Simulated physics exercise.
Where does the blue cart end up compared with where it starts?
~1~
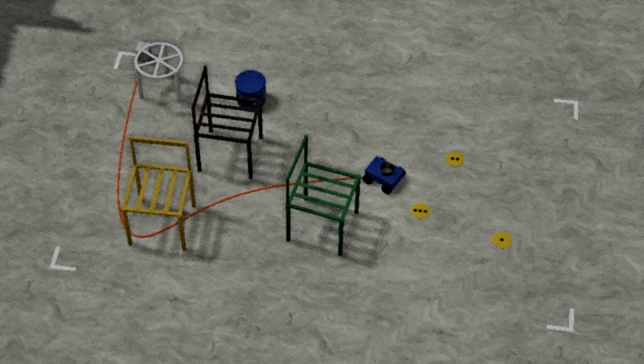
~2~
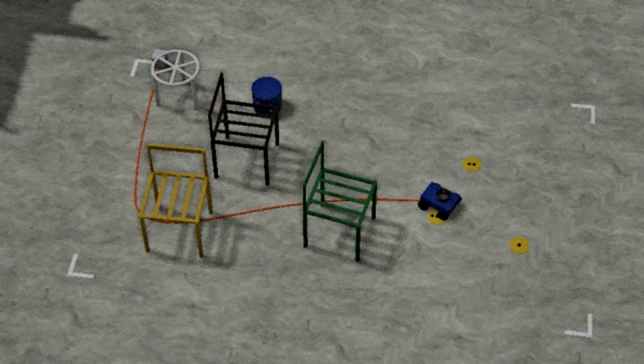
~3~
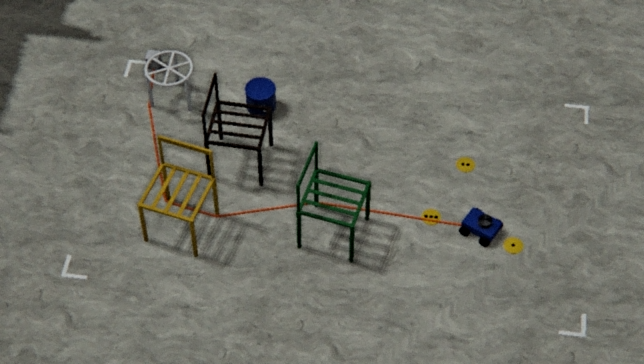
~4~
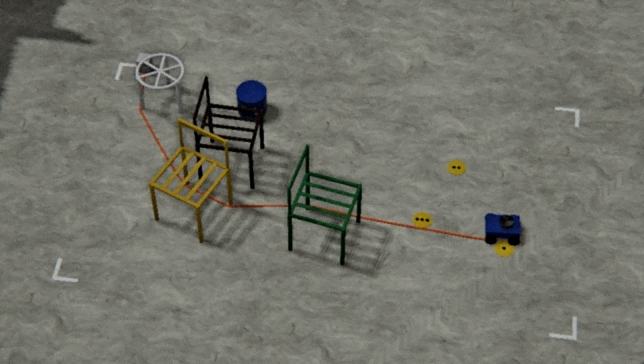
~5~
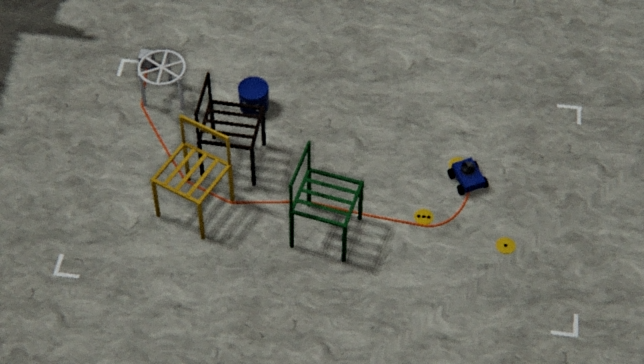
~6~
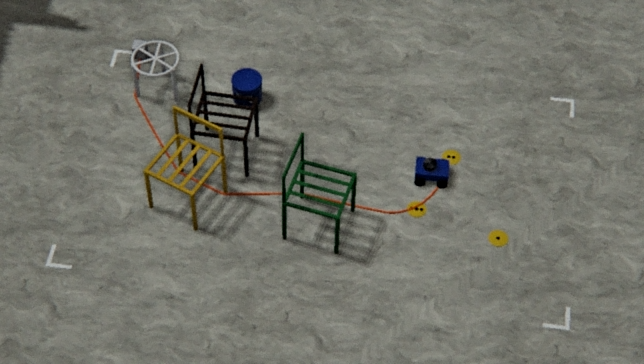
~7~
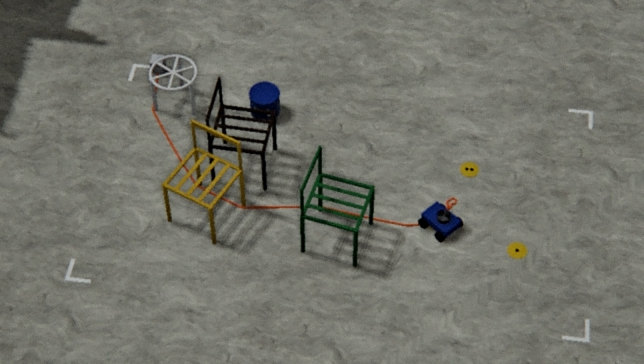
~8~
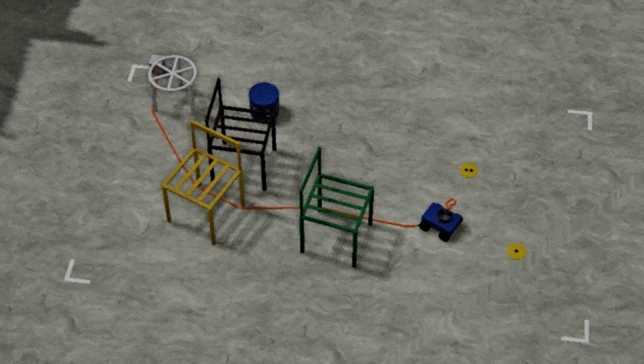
It ends a little to the right and lower down than where it starts, stopped over the yellow mark nearest the green chair.
